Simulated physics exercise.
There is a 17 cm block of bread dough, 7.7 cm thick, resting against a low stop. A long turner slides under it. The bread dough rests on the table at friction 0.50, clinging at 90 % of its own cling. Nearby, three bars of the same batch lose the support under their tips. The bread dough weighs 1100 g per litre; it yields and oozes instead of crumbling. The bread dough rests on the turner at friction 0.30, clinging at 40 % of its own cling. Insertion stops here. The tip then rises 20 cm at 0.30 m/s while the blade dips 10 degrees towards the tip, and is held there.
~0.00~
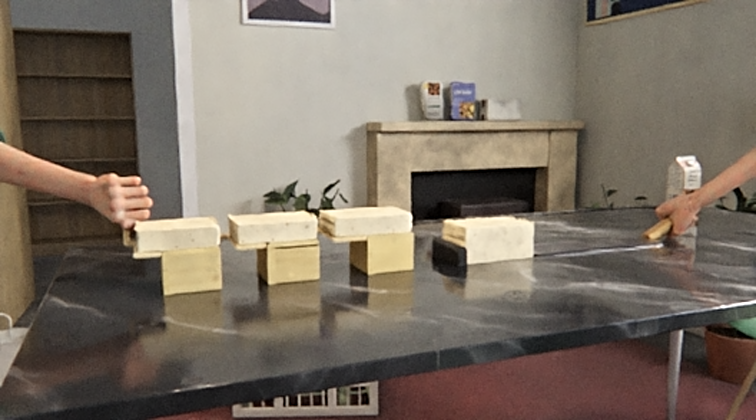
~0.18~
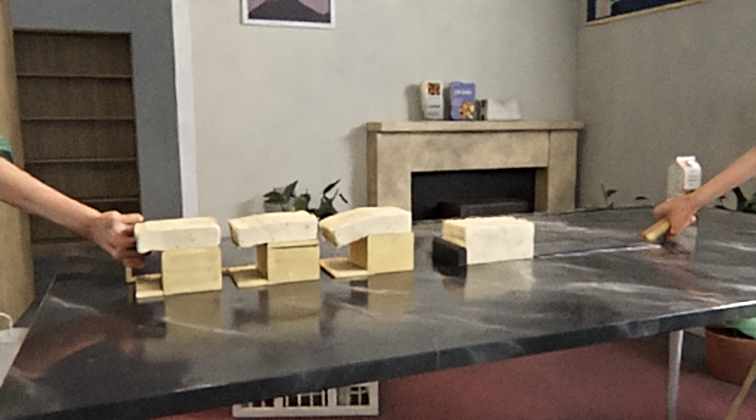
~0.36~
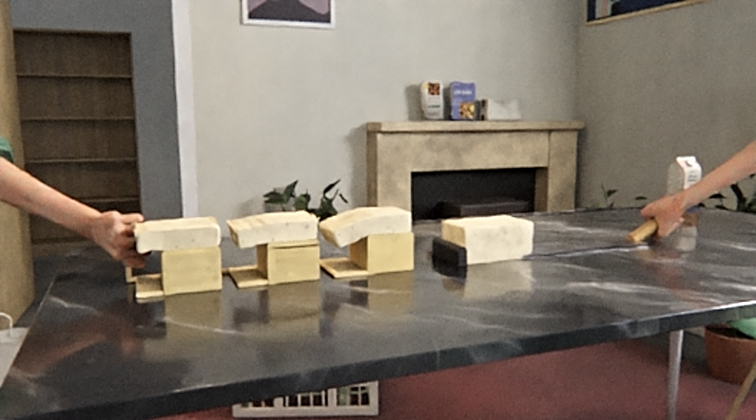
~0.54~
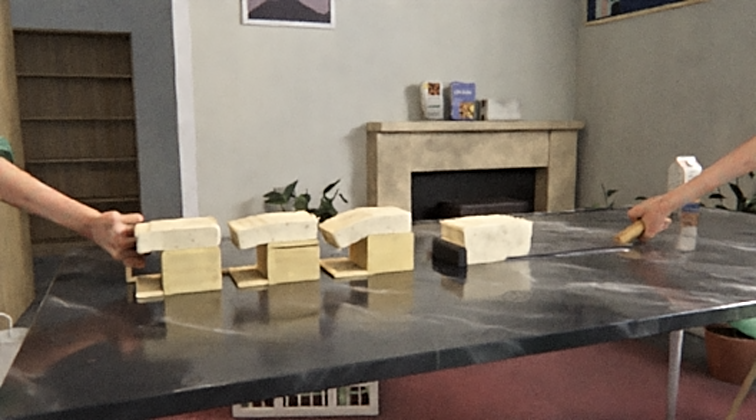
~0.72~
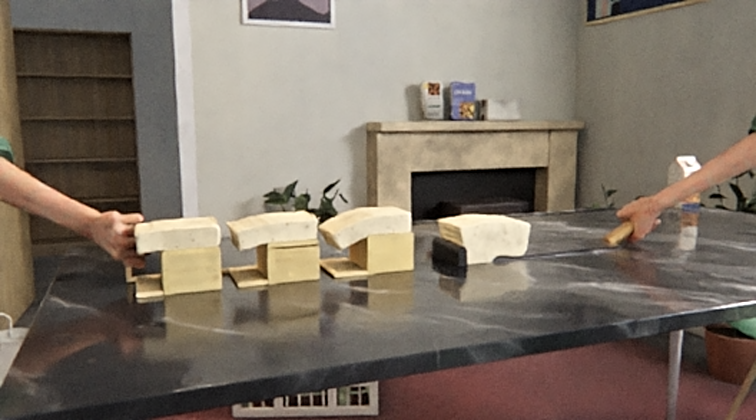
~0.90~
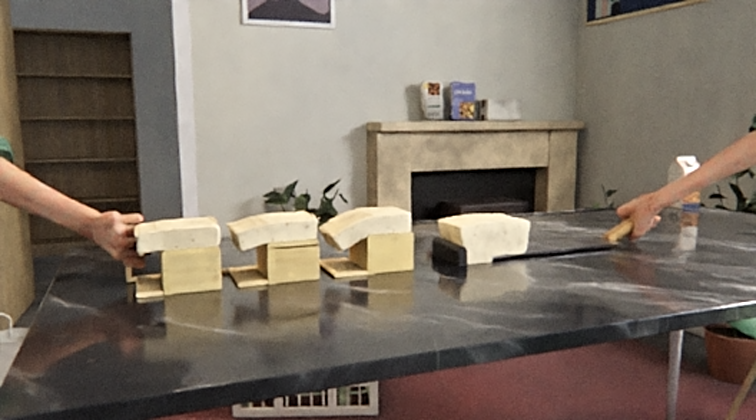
A hand at the left drew the supports back from under three pale dough bars, whose tips sagged, then a hand at the right slid a long blade leftward under a separate block of dough.
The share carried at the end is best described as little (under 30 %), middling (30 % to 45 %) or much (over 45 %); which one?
It is best described as little.
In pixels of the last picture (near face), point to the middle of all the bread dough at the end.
You'll find it around (455, 244).
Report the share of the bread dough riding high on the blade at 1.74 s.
Share noted: Around 0 %.
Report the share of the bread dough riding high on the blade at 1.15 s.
Some 20 in a hundred.
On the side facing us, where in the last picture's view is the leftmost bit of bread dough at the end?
At about (416, 254).
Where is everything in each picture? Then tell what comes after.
In the first picture, handle end of the blade at (663, 243), not yet moved; top of the bread dough at (474, 228); bar tips down by 0, 0, 0 (left to right).
In the second picture, handle end of the blade at (661, 243), moved 8 mm; top of the bread dough at (474, 228); bar tips down by 3 mm, 7 mm, 1.9 cm (left to right).
In the third picture, handle end of the blade at (648, 245), moved 4.8 cm; top of the bread dough at (529, 222); bar tips down by 3 mm, 9 mm, 2.2 cm (left to right).
In the fourth picture, handle end of the blade at (634, 246), moved 8.9 cm; top of the bread dough at (505, 223); bar tips down by 4 mm, 1.0 cm, 2.4 cm (left to right).
In the fifth picture, handle end of the blade at (623, 247), moved 12 cm; top of the bread dough at (487, 222); bar tips down by 5 mm, 1.1 cm, 2.6 cm (left to right).
In the sixth picture, handle end of the blade at (623, 245), moved 12 cm; top of the bread dough at (494, 221); bar tips down by 5 mm, 1.3 cm, 2.8 cm (left to right).
After 1.15 s, the tip is 7.7 cm up.
After 1.44 s, the tip is 16 cm up.
After 1.74 s, the tip is 20 cm up and 0 % is riding high on the blade.
After 2.03 s, the tip is 20 cm up and 0 % is riding high on the blade.
After 2.60 s, at the end, the tip is 20 cm up and 0 % is riding high on the blade.
